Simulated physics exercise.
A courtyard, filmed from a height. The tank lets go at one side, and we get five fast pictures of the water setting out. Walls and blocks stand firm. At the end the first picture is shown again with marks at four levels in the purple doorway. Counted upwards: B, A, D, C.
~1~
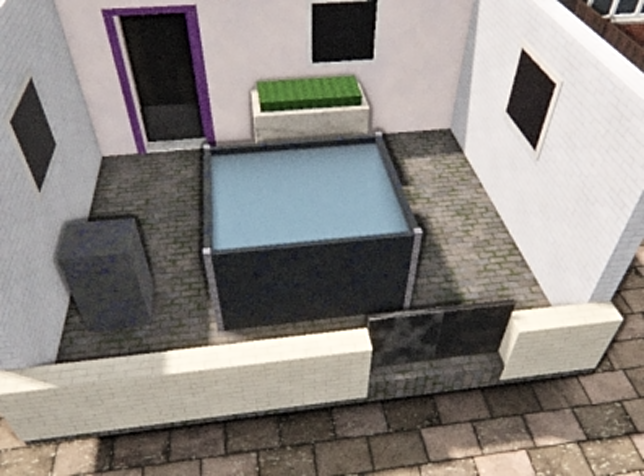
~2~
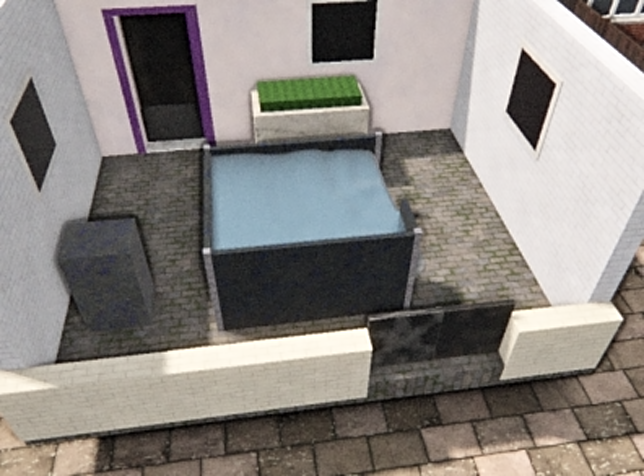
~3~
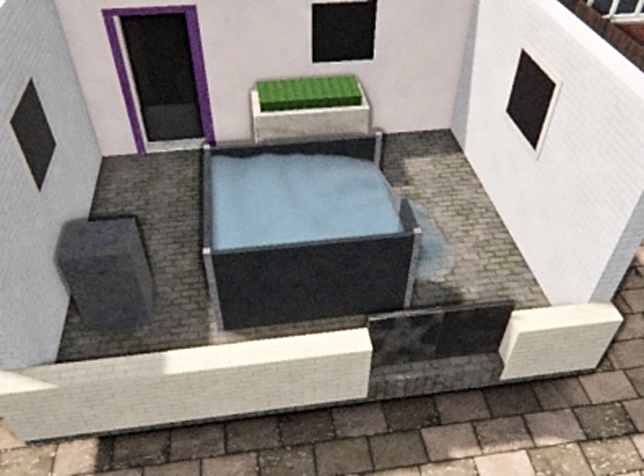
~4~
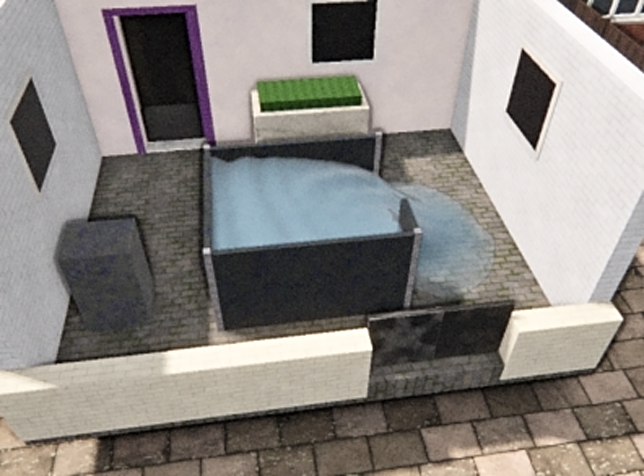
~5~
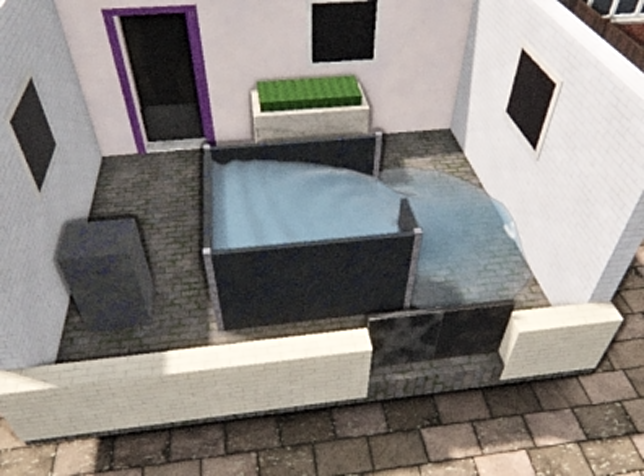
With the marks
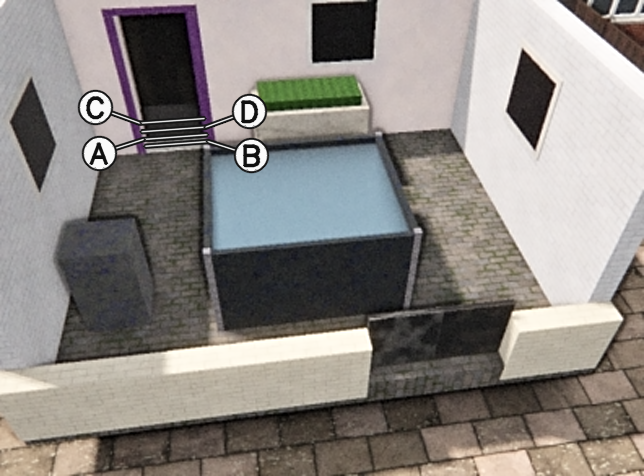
Water in a dark square tank surging out through its right side and spreading across the paving of a white-walled courtyard.
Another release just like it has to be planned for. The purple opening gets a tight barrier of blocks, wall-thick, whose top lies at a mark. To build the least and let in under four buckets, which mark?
A will do.
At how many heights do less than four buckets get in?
Three of the four.
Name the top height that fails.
Here it is height B.
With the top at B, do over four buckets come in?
Yes.
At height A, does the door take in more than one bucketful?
No, less.
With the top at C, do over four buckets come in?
No, not at all.
In white, A at (175, 137); B at (176, 143); C at (172, 120); D at (173, 129); from the bottom up B, A, D, C.
With A, a splash gets over, under a bucket.
With B, about 11 bucketfuls get in.
With C, nothing gets over.
With D, nothing gets over.
